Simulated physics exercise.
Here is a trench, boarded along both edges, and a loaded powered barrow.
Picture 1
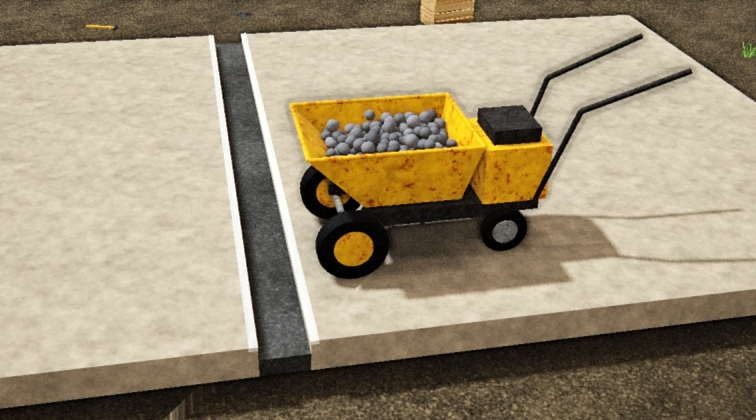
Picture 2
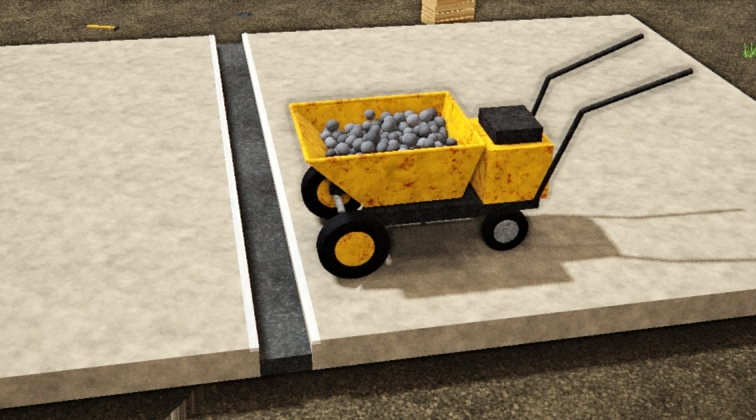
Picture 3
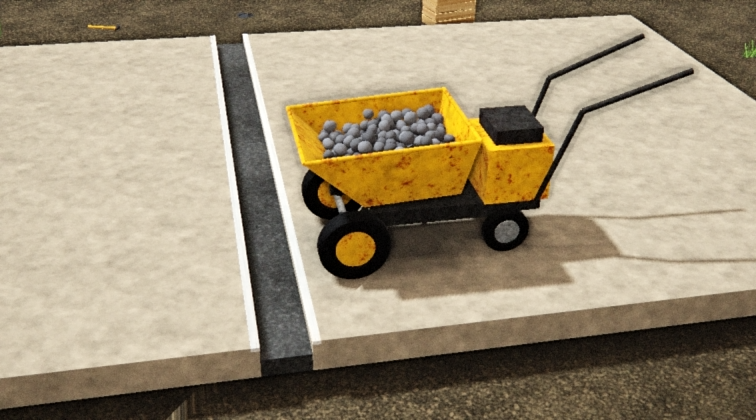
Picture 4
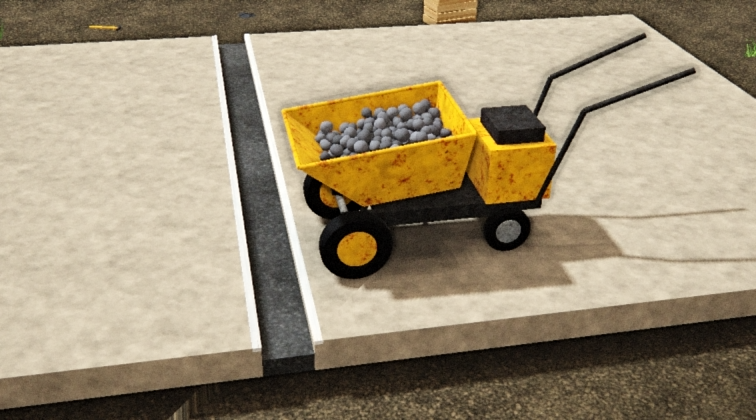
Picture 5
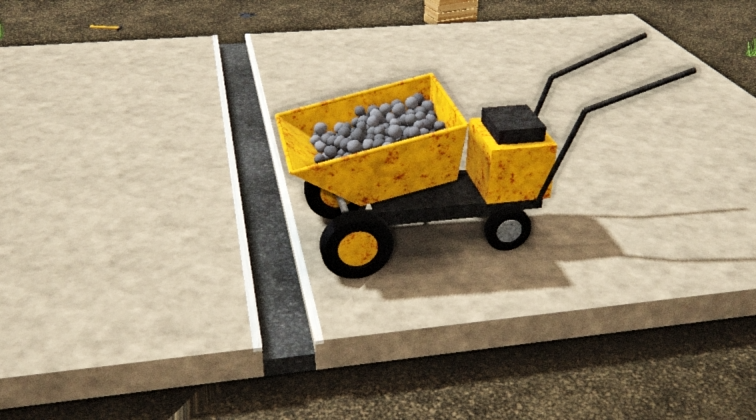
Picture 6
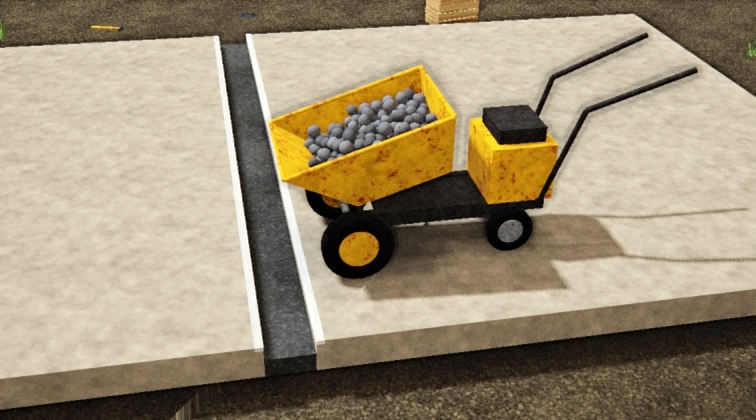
A yellow, rust-speckled powered barrow loaded with round grey cobbles stands on a pale slab, seen from above and to the side by a nearly still camera. Its black handles reach back to the right, and to its left a narrow dark trench edged with white boards crosses the slab. The skip begins level, then its rear rises steadily and it tilts clearly leftward, while the wheels stay put.
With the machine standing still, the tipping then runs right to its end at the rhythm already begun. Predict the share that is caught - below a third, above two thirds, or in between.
The share caught is below a third.
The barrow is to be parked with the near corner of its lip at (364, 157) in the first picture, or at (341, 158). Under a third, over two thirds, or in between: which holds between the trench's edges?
One to two thirds; less than a third.
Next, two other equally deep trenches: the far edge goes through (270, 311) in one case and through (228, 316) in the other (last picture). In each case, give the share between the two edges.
Near 0 % and 20 %.
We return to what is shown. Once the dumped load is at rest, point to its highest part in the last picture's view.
Approximate top: (218, 239).
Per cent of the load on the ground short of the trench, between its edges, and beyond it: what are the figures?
Out of a hundred, short 0, between 0, beyond 75.
Shortly afterwards, skip tipped steeply; the whole lot in the skip.
Next, skip tipped right over; near half in the skip; near half beyond it; only a few falling.
Some moments later, skip tipped right over; near a quarter in the skip; only a few in or heaped over the trench; the bulk beyond it.
In the end, skip tipped right over; near a quarter in the skip; only a few in or heaped over the trench; the bulk beyond it.
